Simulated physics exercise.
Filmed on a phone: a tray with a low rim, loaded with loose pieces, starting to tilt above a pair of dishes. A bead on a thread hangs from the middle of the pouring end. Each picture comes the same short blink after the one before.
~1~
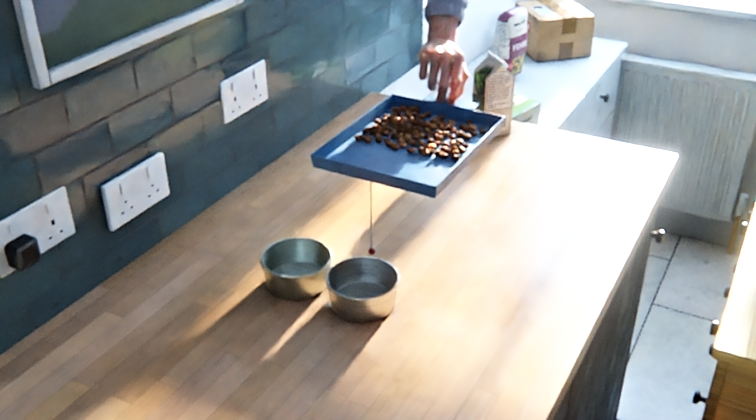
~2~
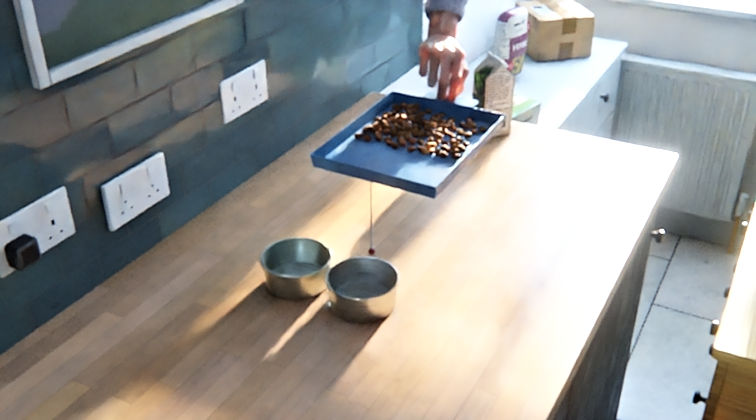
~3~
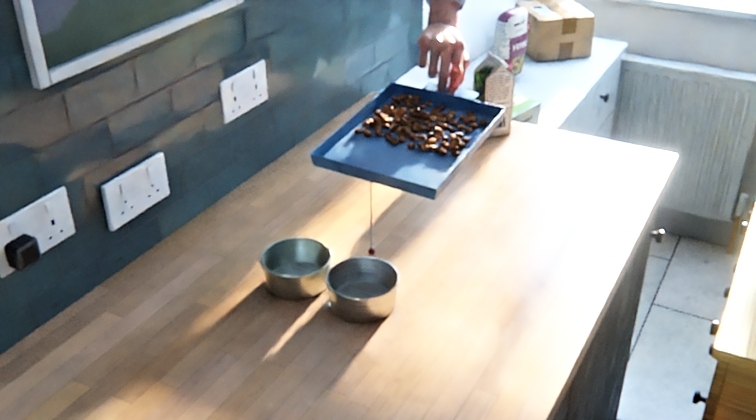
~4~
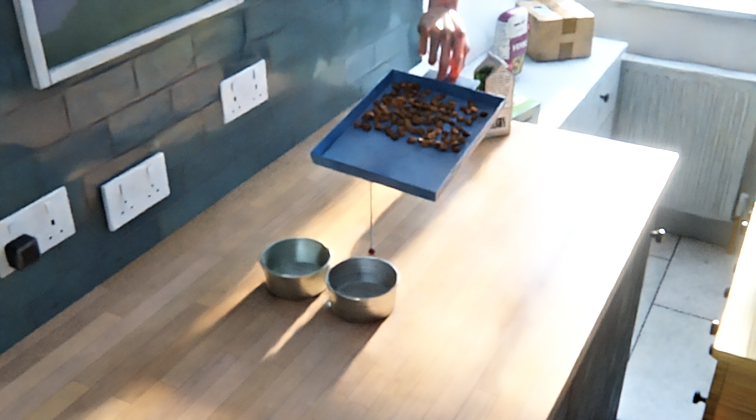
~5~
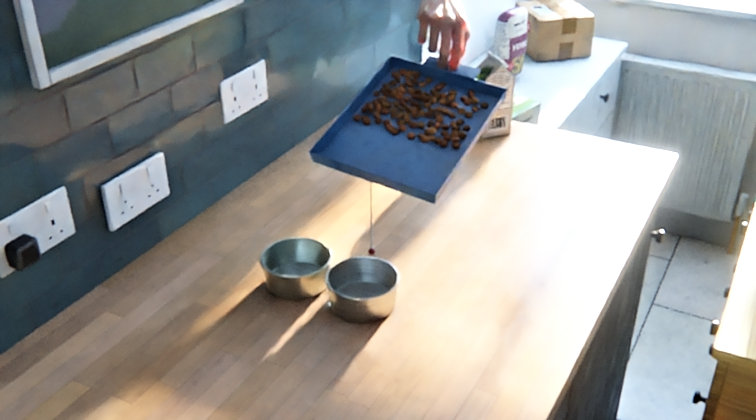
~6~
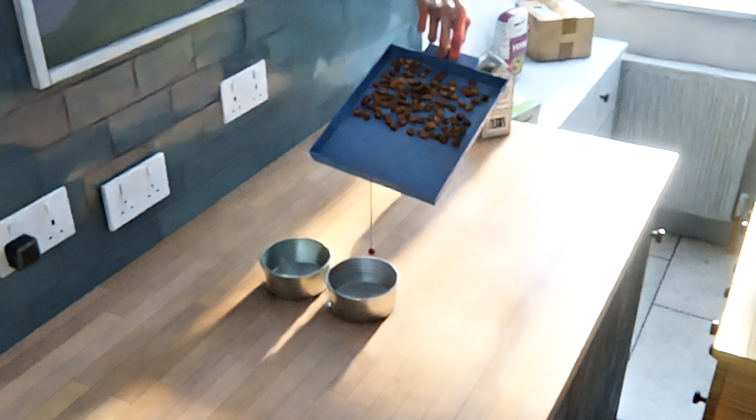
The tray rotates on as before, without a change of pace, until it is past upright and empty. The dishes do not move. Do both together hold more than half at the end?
The two hold under half of the load.
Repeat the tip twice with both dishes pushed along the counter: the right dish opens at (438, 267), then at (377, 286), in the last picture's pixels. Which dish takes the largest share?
In turn: The right one; the right-hand dish.
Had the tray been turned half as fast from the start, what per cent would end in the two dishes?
It comes to 20 per cent or so.
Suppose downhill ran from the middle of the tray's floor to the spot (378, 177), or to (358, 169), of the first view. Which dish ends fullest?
In turn: Right; the left one.
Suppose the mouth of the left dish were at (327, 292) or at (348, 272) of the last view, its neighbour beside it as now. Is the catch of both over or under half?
One: Not half. Two: Above a half.
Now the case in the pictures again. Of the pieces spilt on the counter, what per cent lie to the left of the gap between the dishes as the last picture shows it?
It comes to 0 per cent or so.
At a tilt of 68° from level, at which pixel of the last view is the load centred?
Around (408, 184).
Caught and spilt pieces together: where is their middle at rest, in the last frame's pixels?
Close to (416, 323).
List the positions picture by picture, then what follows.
Corners of the pouring end (313, 154) and (435, 185), level; middle of the load (418, 130), bits of dog kibble; left dish (278, 284); right dish (345, 306); bead on its thread (372, 251), in the first picture.
Corners of the pouring end (313, 154) and (435, 185), level; middle of the load (418, 128), in the second picture.
Corners of the pouring end (313, 153) and (435, 187), tipped barely, lowest at the right corner; middle of the load (418, 123), in the third picture.
Corners of the pouring end (312, 152) and (435, 190), tipped a little, lowest at the right corner; middle of the load (418, 114), in the fourth picture.
Corners of the pouring end (312, 151) and (435, 193), tipped clearly, lowest at the right corner; middle of the load (418, 106), in the fifth picture.
Corners of the pouring end (311, 150) and (435, 196), tipped clearly, lowest at the right corner; middle of the load (418, 99); left dish (278, 284); right dish (345, 306), in the sixth picture.
Just after the last frame, tray tipped steeply; almost all on the tray; about a tenth in the air.
A moment on, tray tipped past a quarter turn; roughly a third on the tray; about a tenth in the right dish; roughly half outside both; about a tenth in the air.
Further on, tray tipped past a quarter turn; roughly a quarter in the right dish; the larger part outside both; just a few in the air.
When it is over, tray tipped past a quarter turn; roughly a quarter in the right dish; not one in the left dish; the larger part outside both.
